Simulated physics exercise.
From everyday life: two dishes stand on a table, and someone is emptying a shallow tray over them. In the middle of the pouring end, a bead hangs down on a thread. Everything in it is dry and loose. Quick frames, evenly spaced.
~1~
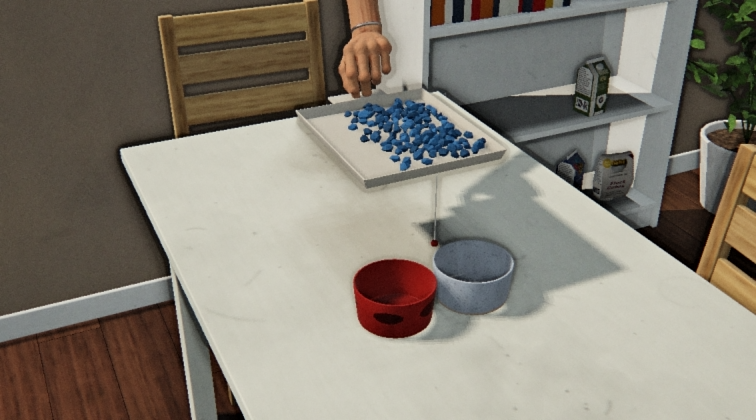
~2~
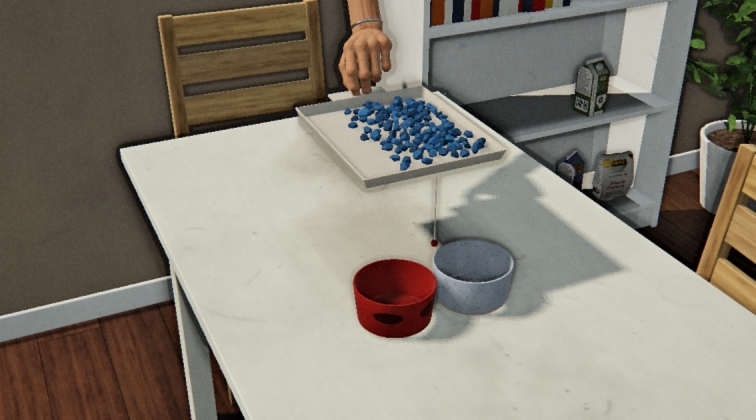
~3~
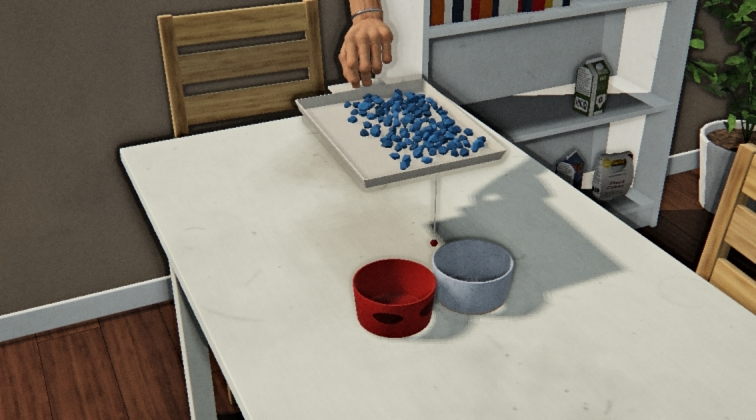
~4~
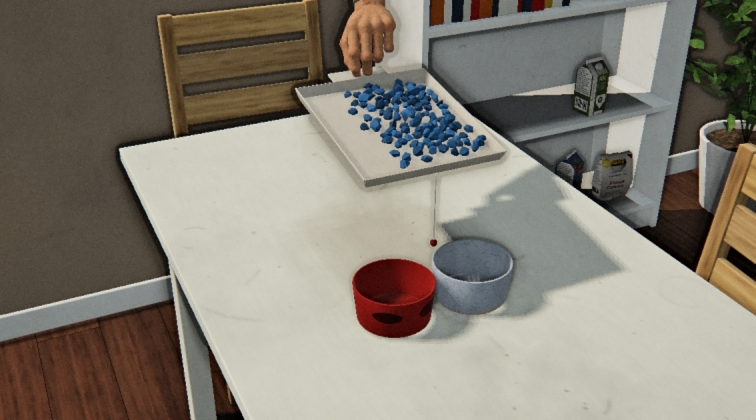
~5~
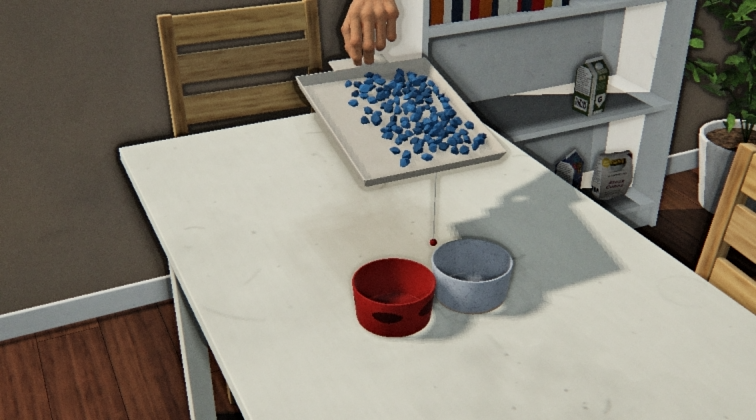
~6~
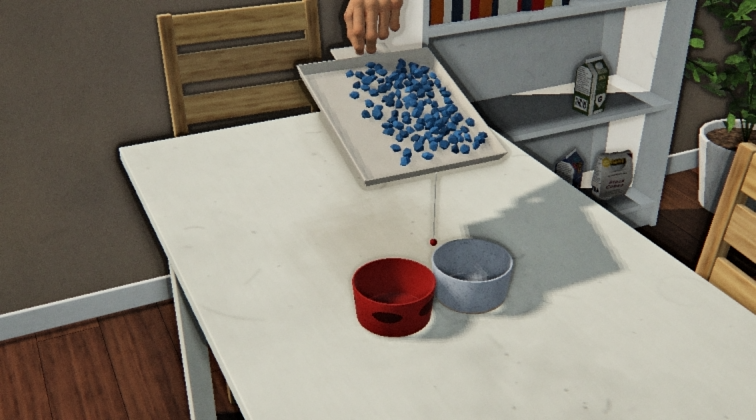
At the start, a hand holds the far edge of a shallow, pale tray of blue stones, level above a red dish and a grey dish on a white table, a bead hanging from its near edge. The hand then gradually raises the far edge, tilting the tray toward the dishes, while the stones stay on it.
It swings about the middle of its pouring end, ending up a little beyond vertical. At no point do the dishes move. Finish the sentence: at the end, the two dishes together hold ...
... more than half of the load.
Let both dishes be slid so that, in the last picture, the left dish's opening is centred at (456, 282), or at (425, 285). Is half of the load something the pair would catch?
Result - try one, past the halfway mark; try two, past the halfway mark.
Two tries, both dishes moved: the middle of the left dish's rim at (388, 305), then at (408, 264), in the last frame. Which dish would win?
One: Right. Two: Right.
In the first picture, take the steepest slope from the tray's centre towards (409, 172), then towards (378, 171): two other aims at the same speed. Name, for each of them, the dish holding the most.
Leftward dish at the first place, Leftward dish at the second.
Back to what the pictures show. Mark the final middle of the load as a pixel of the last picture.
Roughly at pixel (478, 292).
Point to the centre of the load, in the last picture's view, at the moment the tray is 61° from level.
(460, 154).
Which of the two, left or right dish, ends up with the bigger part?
The one at right ends up fuller.
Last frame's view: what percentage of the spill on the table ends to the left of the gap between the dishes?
It works out at some 10 percent.
Soon after the last picture, tray tipped steeply; most on the tray; a small part in the air.
A little later, tray tipped right over; a small part on the tray; a small part in the left dish; about half in the right dish; about a quarter outside both; a small part in the air.
Later still, tray tipped past a quarter turn; a small part in the left dish; about two thirds in the right dish; about a quarter outside both.
At rest, tray tipped past a quarter turn; a small part in the left dish; about two thirds in the right dish; about a quarter outside both.
